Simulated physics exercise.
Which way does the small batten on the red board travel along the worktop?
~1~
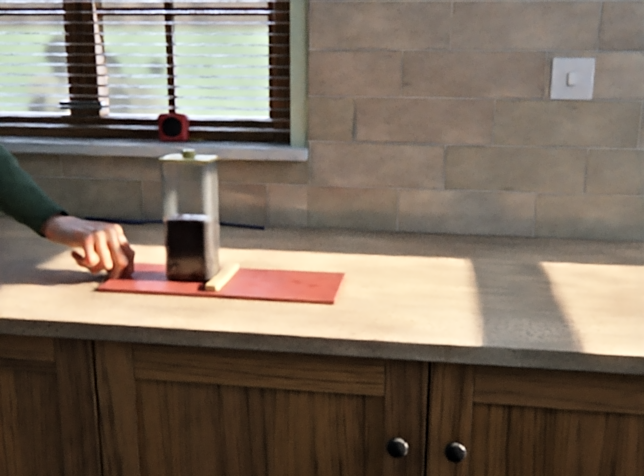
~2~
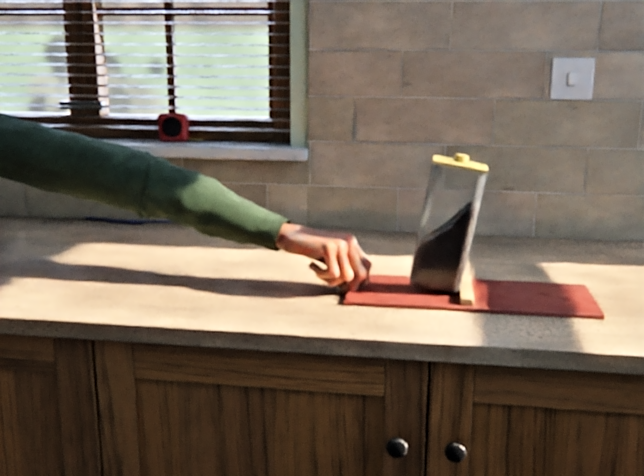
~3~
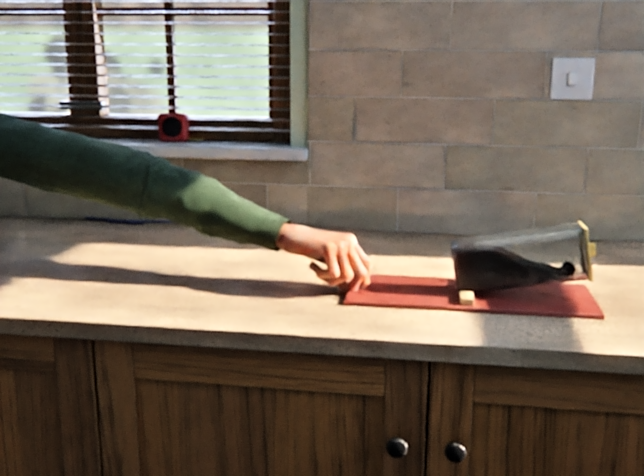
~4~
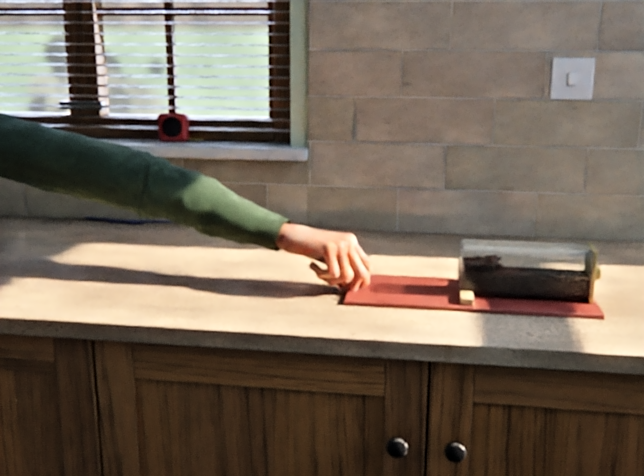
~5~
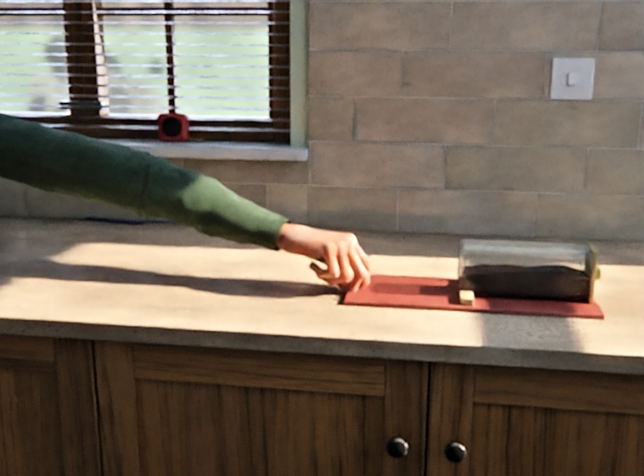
The batten travels to the right along with the red board, then stays where it is.
